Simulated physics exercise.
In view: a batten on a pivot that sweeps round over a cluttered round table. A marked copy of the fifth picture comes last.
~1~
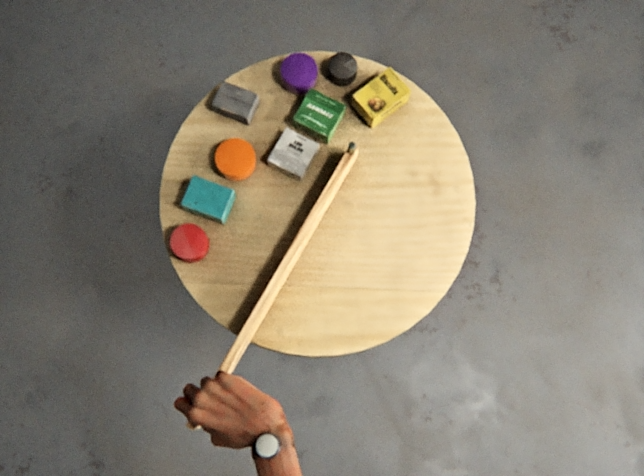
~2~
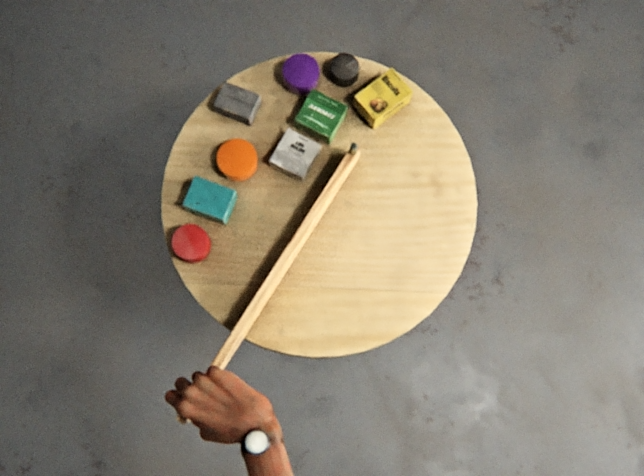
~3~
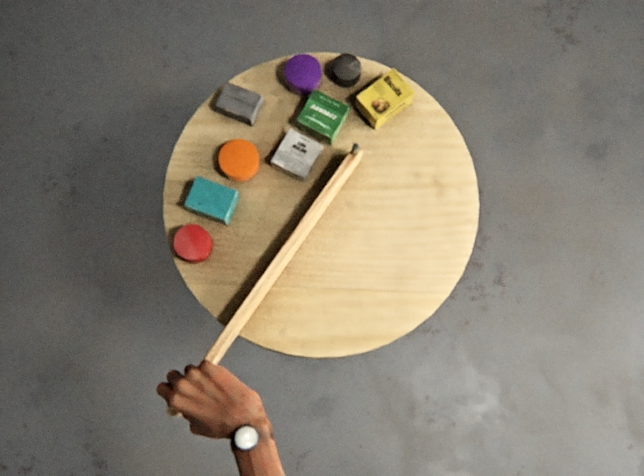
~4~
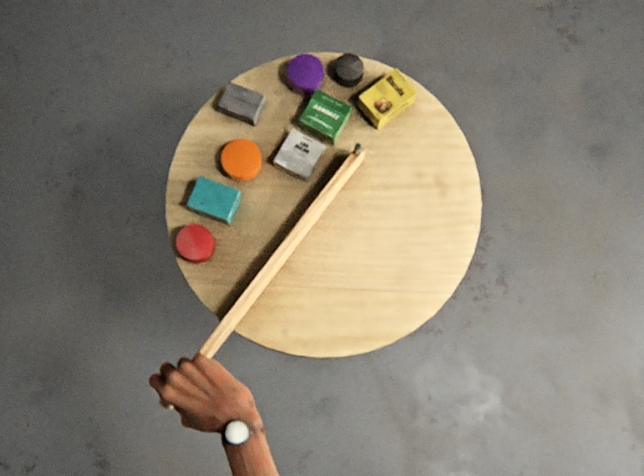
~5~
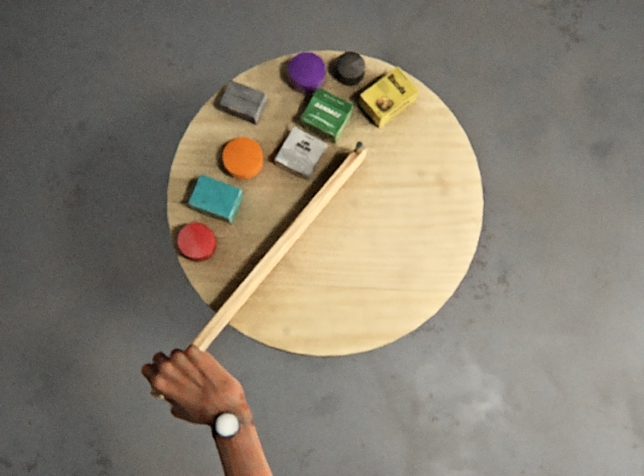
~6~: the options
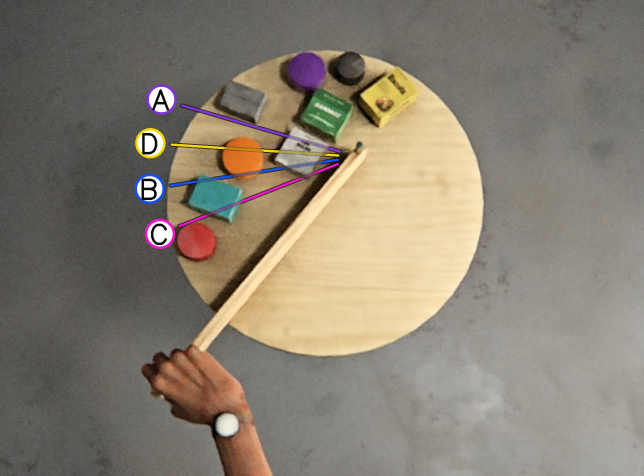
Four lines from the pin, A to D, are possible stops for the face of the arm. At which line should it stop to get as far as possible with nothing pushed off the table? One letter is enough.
It should halt at C.
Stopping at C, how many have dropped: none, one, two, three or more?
By then, none.
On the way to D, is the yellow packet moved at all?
No.
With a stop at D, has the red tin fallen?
By then, yes.
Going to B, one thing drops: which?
The red tin.
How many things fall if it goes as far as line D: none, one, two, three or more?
In all, one.
On the marked copy, A at (260, 129); B at (254, 173); C at (259, 195); D at (255, 150).
With C. Early on, arm (277, 217); black tin (351, 69); red tin (197, 242).
Further on, arm (265, 200); red tin (185, 224); black tin (351, 69).
At the end, arm (260, 189); red tin (176, 206); turquoise block (210, 183); nothing has fallen.
As for the rest, A drops the red tin; B drops the red tin; D drops the red tin.
